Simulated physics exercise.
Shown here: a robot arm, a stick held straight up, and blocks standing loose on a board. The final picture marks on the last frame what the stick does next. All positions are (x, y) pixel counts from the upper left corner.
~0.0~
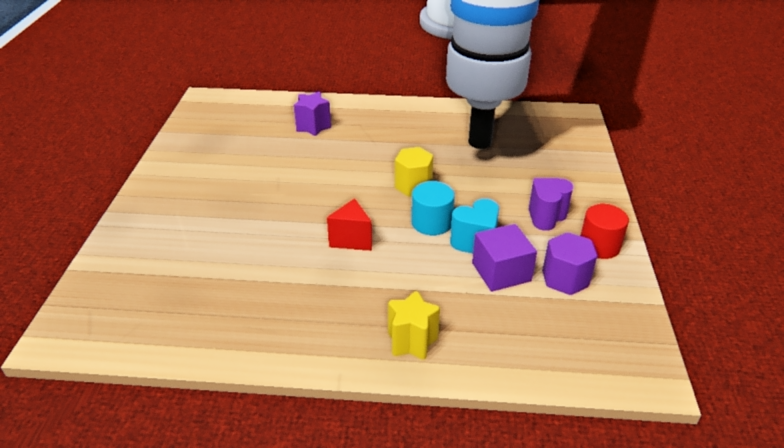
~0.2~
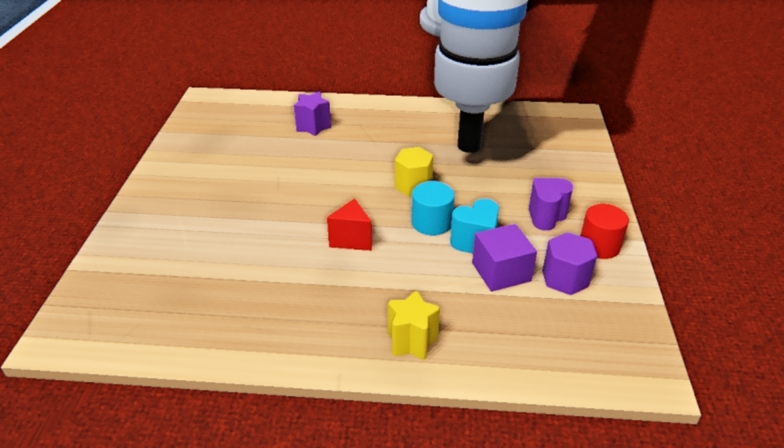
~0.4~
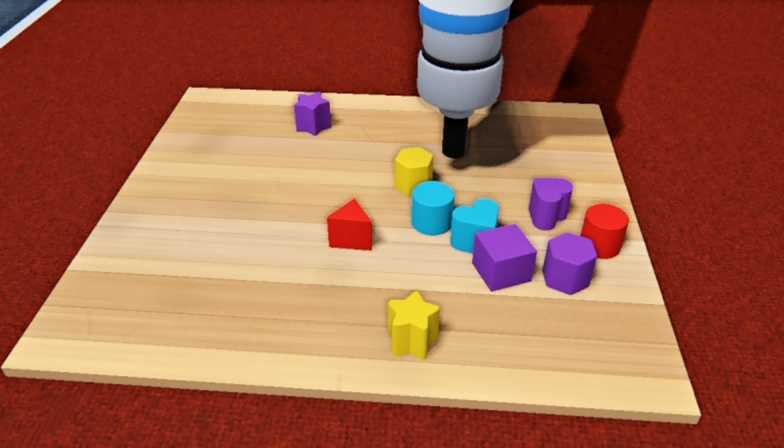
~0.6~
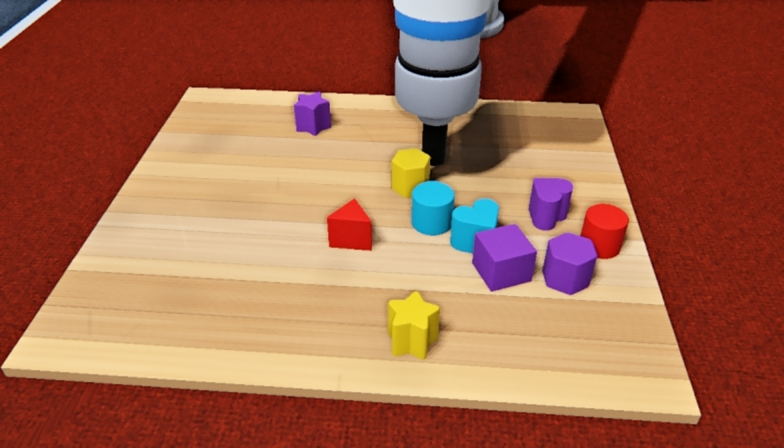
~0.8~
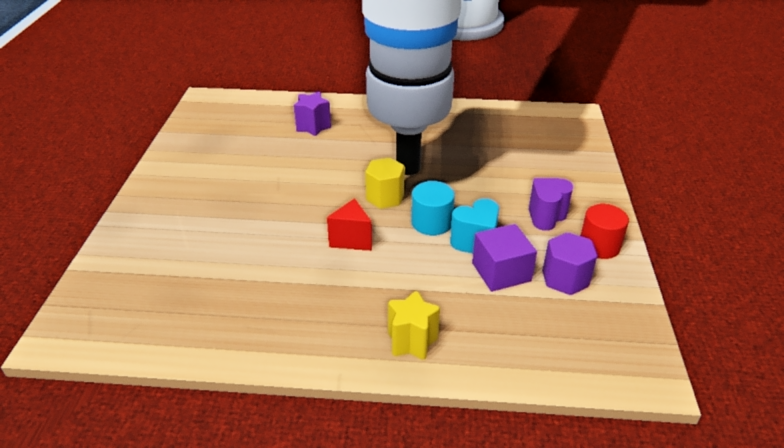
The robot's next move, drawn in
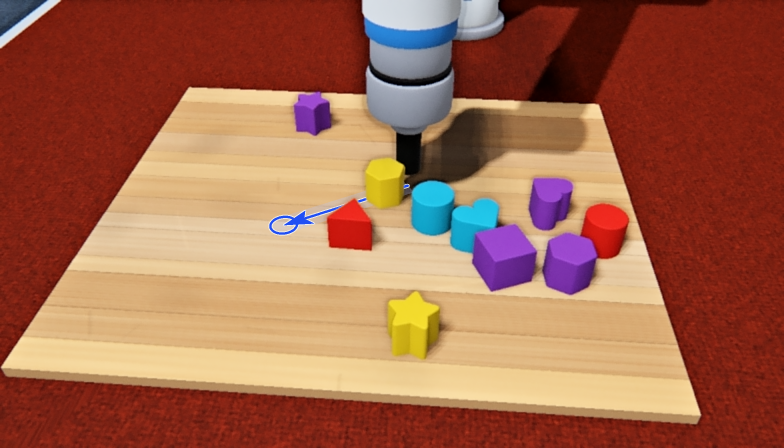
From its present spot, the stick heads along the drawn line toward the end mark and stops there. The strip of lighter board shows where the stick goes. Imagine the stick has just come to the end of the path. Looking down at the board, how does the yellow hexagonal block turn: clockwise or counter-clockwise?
It twists anticlockwise.
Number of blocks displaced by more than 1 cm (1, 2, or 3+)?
Only one block.
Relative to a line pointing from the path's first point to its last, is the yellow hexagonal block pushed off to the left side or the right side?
It heads left.
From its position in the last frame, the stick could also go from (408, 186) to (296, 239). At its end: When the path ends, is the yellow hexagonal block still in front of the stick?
Short answer: Yes.
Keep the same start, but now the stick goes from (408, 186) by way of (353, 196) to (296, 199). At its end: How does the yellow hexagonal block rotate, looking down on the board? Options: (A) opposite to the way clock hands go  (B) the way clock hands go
A: Opposite to the way clock hands go.
Drawn move, from (408, 186) to (284, 225).
On the path given first. One third of the way, stick (367, 181); yellow hexagonal block (345, 183), turned 15° anticlockwise.
Two thirds of the way, stick (326, 194); yellow hexagonal block (307, 200), turned 40° anticlockwise.
At the end, stick (281, 208); red three-sided block still; yellow hexagonal block (281, 216), turned 100° anticlockwise.
